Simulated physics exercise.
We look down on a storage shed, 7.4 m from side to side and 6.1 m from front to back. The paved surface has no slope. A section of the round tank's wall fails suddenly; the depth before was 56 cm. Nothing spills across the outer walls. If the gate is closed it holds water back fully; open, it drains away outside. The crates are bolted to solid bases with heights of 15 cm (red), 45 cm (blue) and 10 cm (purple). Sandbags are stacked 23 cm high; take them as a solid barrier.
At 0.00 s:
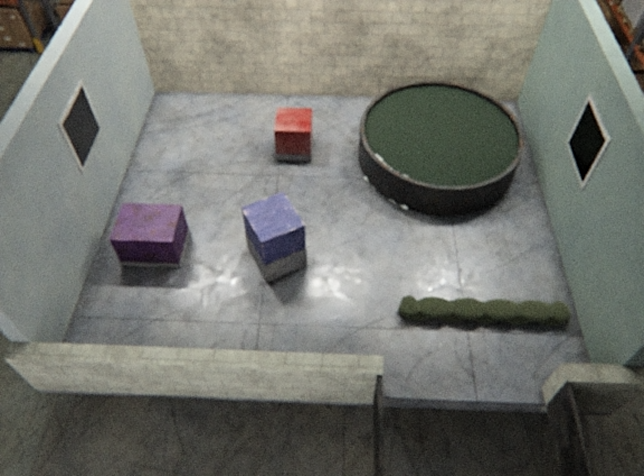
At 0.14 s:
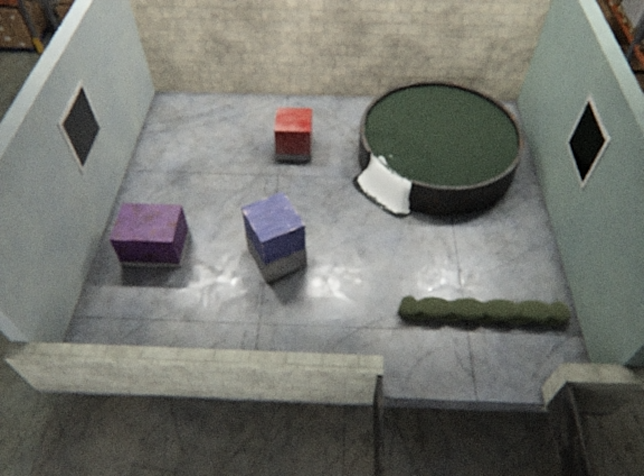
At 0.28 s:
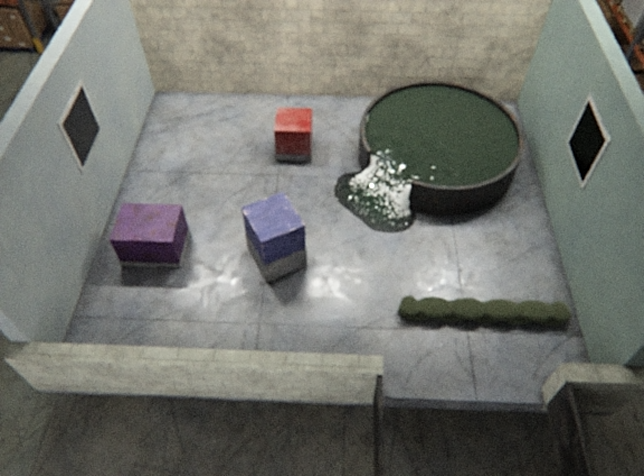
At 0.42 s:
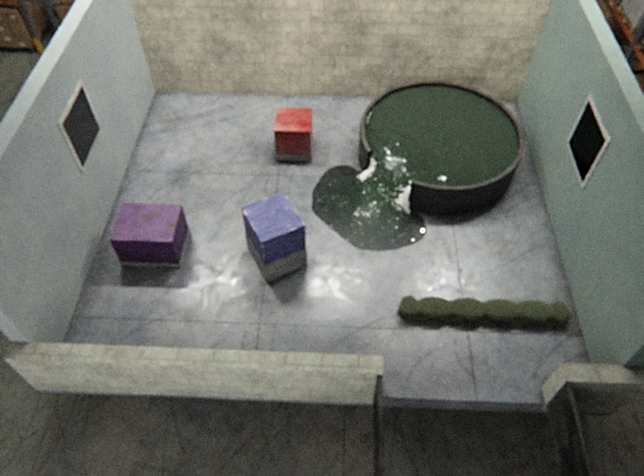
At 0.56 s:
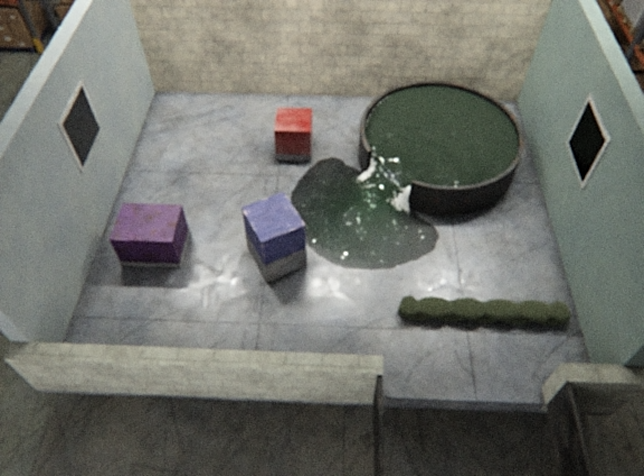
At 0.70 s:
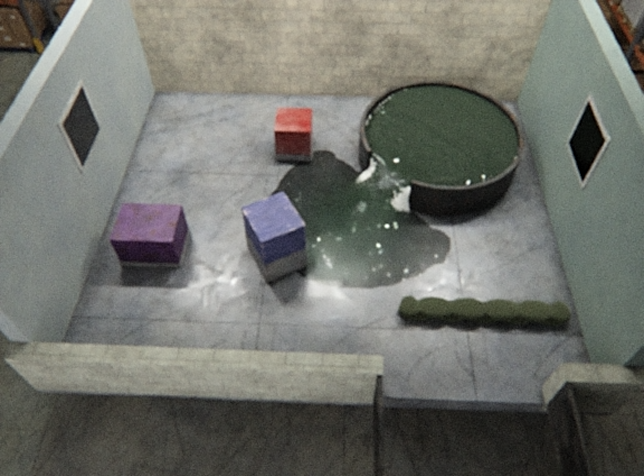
Dark green water bursts in a white, foaming rush from the lower left side of a round, dark-rimmed tank at the upper right of a walled, grey-paved room, seen from above by a still camera. A red box stands near the back, a blue box at centre, a purple one at left and a low green barrier at lower right. The water spreads across the floor in a widening dark pool, reaching the blue box.
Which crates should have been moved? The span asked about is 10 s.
One by one: The red crate stays dry; the blue crate keeps dry; the purple crate is wetted.
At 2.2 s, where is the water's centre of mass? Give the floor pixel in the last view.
At about (397, 186).
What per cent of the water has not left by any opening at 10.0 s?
Some 90 per cent remains.
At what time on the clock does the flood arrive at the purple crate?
Purple 1.3 s.
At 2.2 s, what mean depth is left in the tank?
About 39 cm.
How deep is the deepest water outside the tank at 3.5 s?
Roughly 24 cm.
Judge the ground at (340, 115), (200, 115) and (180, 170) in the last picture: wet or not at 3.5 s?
In that order: Not reached, not reached, wet.
After 1.4 s water covers 25 % of the floor and is deepest (32 cm) near (377, 193); red plinth reached, blue plinth reached, purple plinth reached.
After 2.2 s water covers 40 % of the floor and is deepest (32 cm) near (301, 240); red plinth reached, blue plinth reached, purple plinth reached.
After 3.5 s water covers 55 % of the floor and is deepest (24 cm) near (343, 366); red plinth reached, blue plinth reached, purple plinth reached.
After 6.0 s water covers 70 % of the floor and is deepest (20 cm) near (122, 243); red plinth reached, blue plinth reached, purple plinth reached.
After 10.0 s water covers 90 % of the floor and is deepest (13 cm) near (150, 107); highest at the red plinth 6 cm, highest at the blue plinth 28 cm, highest at the purple plinth 18 cm.
